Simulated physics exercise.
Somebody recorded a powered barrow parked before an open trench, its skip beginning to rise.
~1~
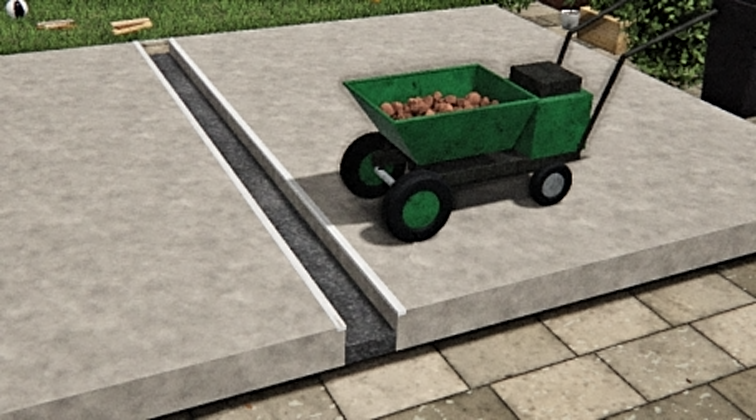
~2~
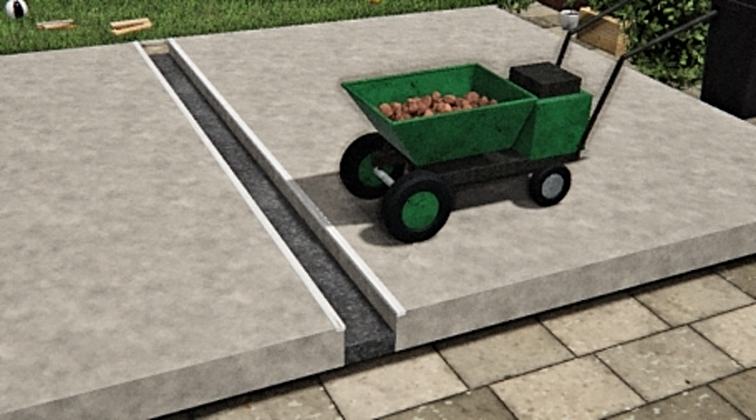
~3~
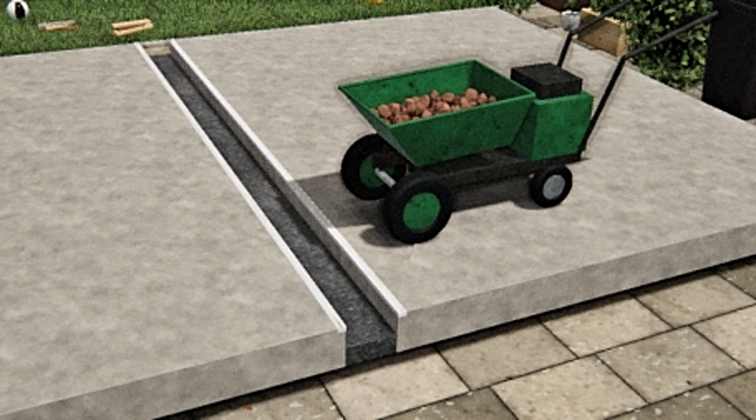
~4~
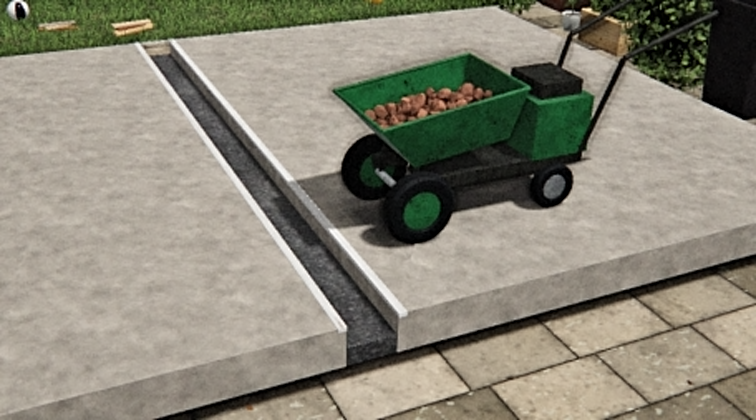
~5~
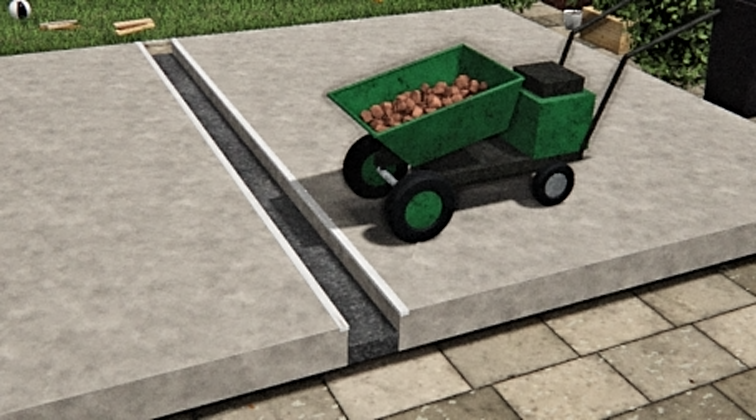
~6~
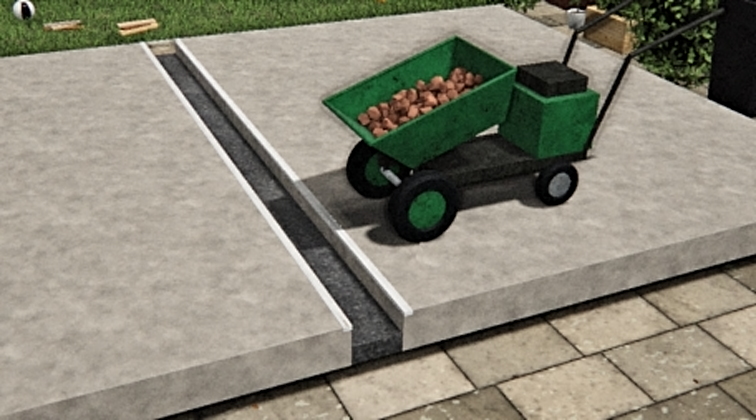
The green skip of a parked barrow tilts gradually toward the trench, carrying brown lumps.
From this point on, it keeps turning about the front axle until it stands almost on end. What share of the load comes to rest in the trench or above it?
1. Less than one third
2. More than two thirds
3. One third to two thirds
(3) One third to two thirds.
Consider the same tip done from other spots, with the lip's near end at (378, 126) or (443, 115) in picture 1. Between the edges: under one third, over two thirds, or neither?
So the first position comes out as less than a third, the second as beyond two thirds.
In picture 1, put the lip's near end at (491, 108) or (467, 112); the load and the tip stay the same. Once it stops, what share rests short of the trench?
That would be roughly 60 in a hundred and then roughly 50 in a hundred.
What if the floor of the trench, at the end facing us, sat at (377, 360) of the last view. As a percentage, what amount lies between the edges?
That would give roughly 50 percent.
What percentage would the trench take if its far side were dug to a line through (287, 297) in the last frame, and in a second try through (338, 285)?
Roughly 90 per cent, then roughly 10 per cent.
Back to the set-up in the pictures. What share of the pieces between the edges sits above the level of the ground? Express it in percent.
Share: Around 10 %.
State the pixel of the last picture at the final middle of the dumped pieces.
Somewhere around (279, 238) in the final view.
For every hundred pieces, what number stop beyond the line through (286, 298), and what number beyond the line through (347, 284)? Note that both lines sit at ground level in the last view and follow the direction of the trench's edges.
Result, first then second: 30 %, 80 %.
Shortly afterwards, skip tipped steeply; the whole lot in the skip.
Next, skip tipped right over; the bulk in the skip; a little in or heaped over the trench; a little beyond it.
Some moments later, skip tipped right over; a little in the skip; near a third in or heaped over the trench; near half beyond it.
In the end, skip tipped right over; near half in or heaped over the trench; near half beyond it.
